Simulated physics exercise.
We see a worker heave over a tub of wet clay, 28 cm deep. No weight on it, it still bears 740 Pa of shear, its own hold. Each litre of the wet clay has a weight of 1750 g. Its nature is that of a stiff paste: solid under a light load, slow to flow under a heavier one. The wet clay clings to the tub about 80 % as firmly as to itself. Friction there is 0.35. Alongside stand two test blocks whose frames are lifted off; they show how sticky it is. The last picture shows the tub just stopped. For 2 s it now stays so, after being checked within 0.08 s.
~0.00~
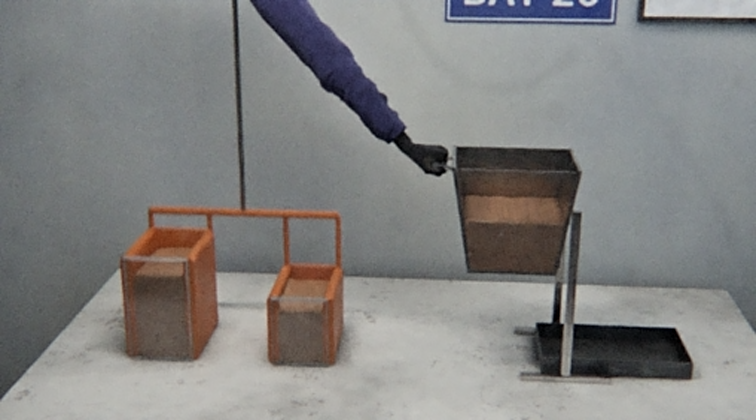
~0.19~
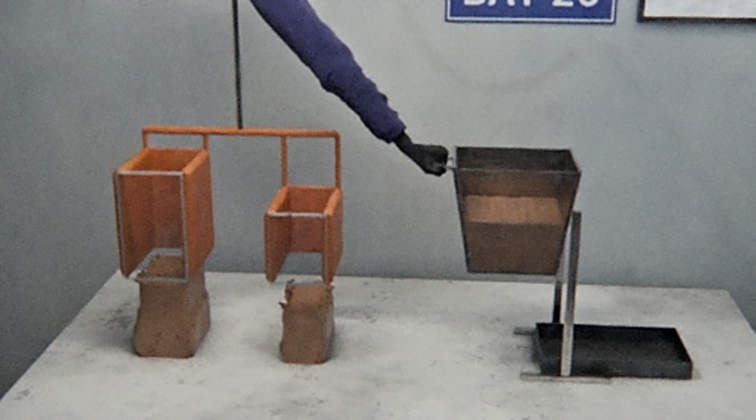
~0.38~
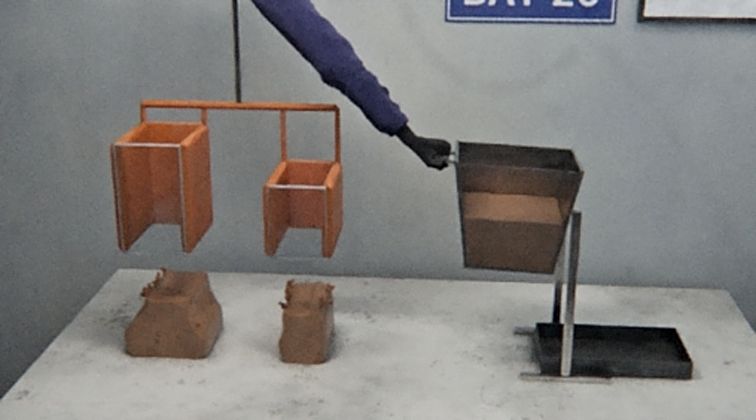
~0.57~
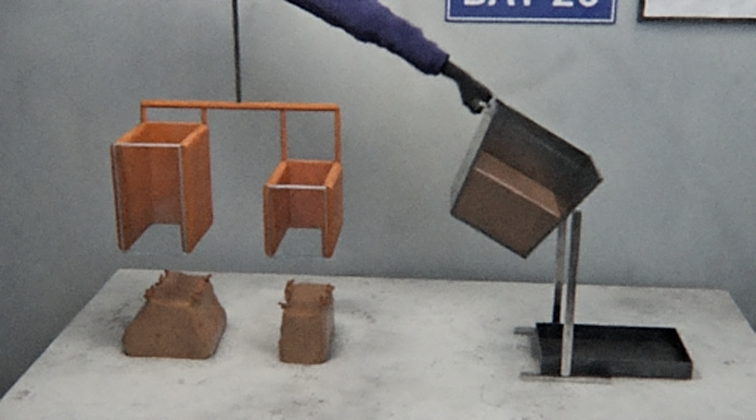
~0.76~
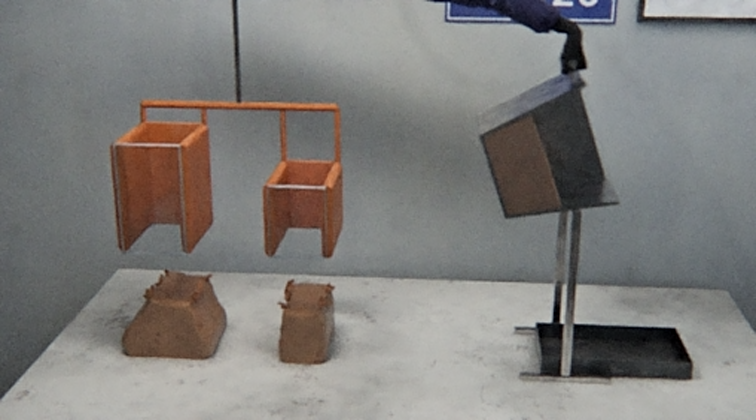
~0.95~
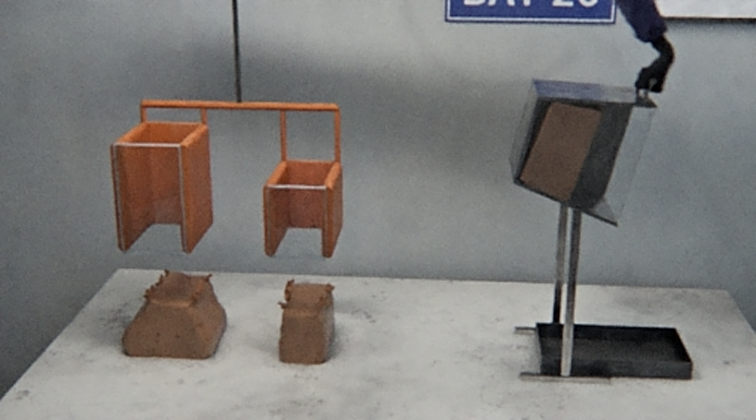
At first, a gloved hand holds a dark tub of brown clay beside two orange moulds, which rise off two clay blocks. The larger left block slumps and spreads while the smaller one barely changes. Then the hand swings the tub rightward past its side above a black tray, the clay staying inside.
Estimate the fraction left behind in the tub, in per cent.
I would say 31 %.
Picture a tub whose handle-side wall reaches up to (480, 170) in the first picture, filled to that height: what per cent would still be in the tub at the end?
Some 35 per cent, I reckon.
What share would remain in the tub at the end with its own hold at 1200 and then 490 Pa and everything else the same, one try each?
Expect about 50 in a hundred, then about 30 in a hundred.
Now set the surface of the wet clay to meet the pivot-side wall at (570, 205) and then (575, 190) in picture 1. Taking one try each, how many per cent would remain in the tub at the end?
In turn about 25 %, 0 %.
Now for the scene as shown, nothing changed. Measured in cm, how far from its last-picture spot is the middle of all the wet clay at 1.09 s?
Looks like around 9 cm to me.
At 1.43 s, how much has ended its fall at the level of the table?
Some 40 % has got all the way down.
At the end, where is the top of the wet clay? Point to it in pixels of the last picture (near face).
Looking at the last picture, I'd put it at about (561, 169).
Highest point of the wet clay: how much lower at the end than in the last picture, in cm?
17 cm or so.
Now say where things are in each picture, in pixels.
Handle-side rim at (456, 169), tilt 0 degrees; highest point of the wet clay at (473, 221); test blocks 25 cm, 16 cm high (left to right), in the first frame.
Handle-side rim at (456, 169), tilt 0 degrees; highest point of the wet clay at (473, 221); test blocks 23 cm, 16 cm high (left to right), in the second frame.
Handle-side rim at (459, 163), tilt 3 degrees; highest point of the wet clay at (470, 217); test blocks 19 cm, 16 cm high (left to right), in the third frame.
Handle-side rim at (498, 115), tilt 31 degrees; highest point of the wet clay at (474, 170); test blocks 18 cm, 16 cm high (left to right), in the fourth frame.
Handle-side rim at (586, 87), tilt 71 degrees; highest point of the wet clay at (528, 117); test blocks 18 cm, 16 cm high (left to right), in the fifth frame.
Handle-side rim at (655, 109), tilt 103 degrees; highest point of the wet clay at (557, 103); test blocks 18 cm, 16 cm high (left to right), in the sixth frame.
By 1.09 s, the tub is at 103 degrees and holds 100 %.
By 1.26 s, the tub is at 103 degrees and holds 50 %.
By 1.43 s, the tub is at 103 degrees and holds 37 %.
By 1.60 s, the tub is at 103 degrees and holds 31 %.
By 2.95 s, at the end, the tub is at 103 degrees and holds 31 %.
